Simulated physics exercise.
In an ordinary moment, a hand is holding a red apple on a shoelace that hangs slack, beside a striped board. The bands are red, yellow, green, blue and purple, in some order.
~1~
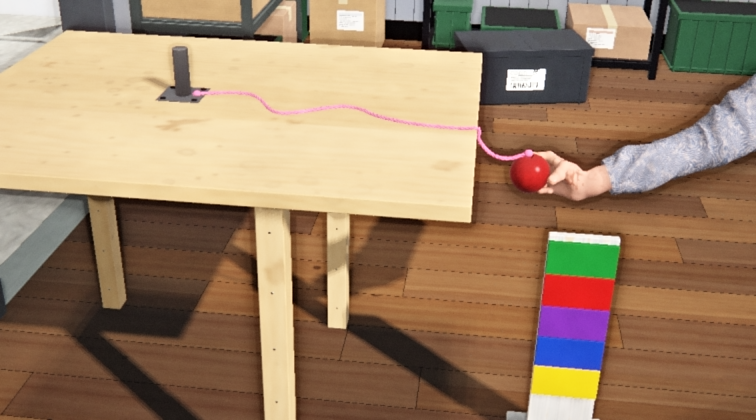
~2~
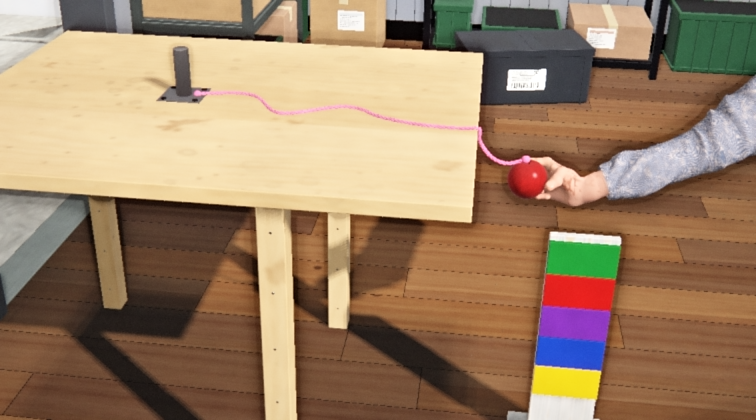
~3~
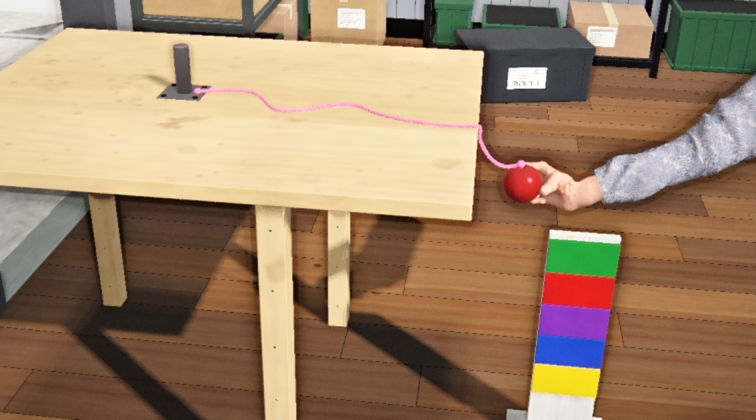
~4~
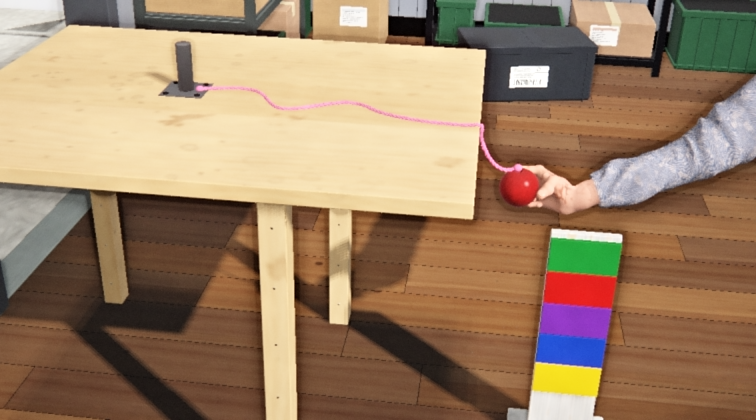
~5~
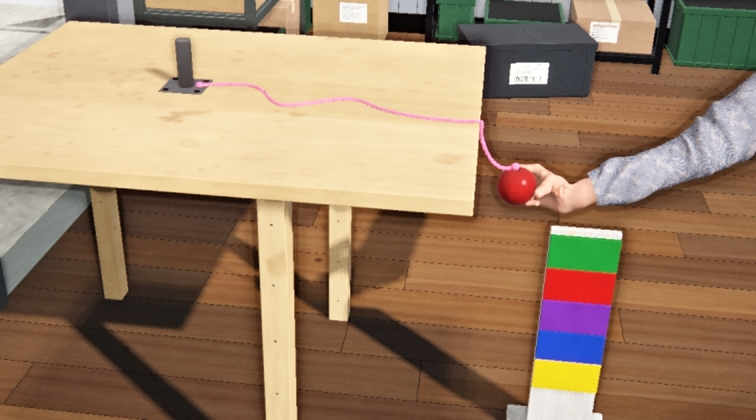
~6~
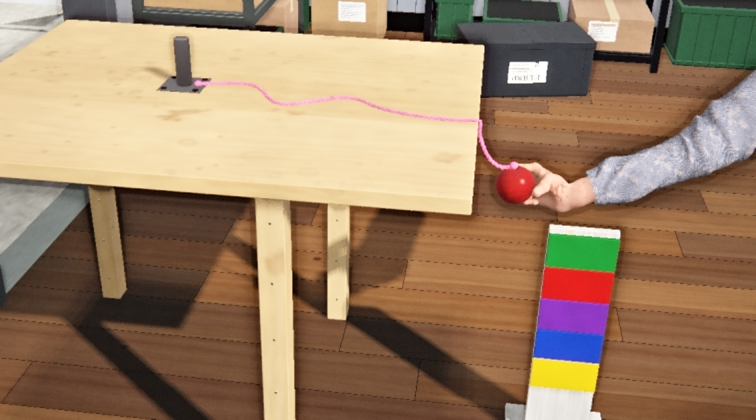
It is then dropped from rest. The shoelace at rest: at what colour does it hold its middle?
The colour is green.
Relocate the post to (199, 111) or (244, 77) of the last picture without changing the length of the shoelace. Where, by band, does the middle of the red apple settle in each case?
Answer, in order: Red, red.
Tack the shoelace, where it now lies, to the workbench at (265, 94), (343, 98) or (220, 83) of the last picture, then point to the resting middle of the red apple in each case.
(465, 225), (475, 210), (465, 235).
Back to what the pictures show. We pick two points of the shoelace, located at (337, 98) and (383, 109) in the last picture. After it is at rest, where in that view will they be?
I'd say about (366, 104) for one and about (422, 110) for the other.
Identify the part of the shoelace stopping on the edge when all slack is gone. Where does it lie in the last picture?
Go for the one at (437, 119).
Soon after, apple near (438, 224); level with green.
Then, apple near (457, 233); level with green.
At rest, apple near (464, 234); level with green. At green.
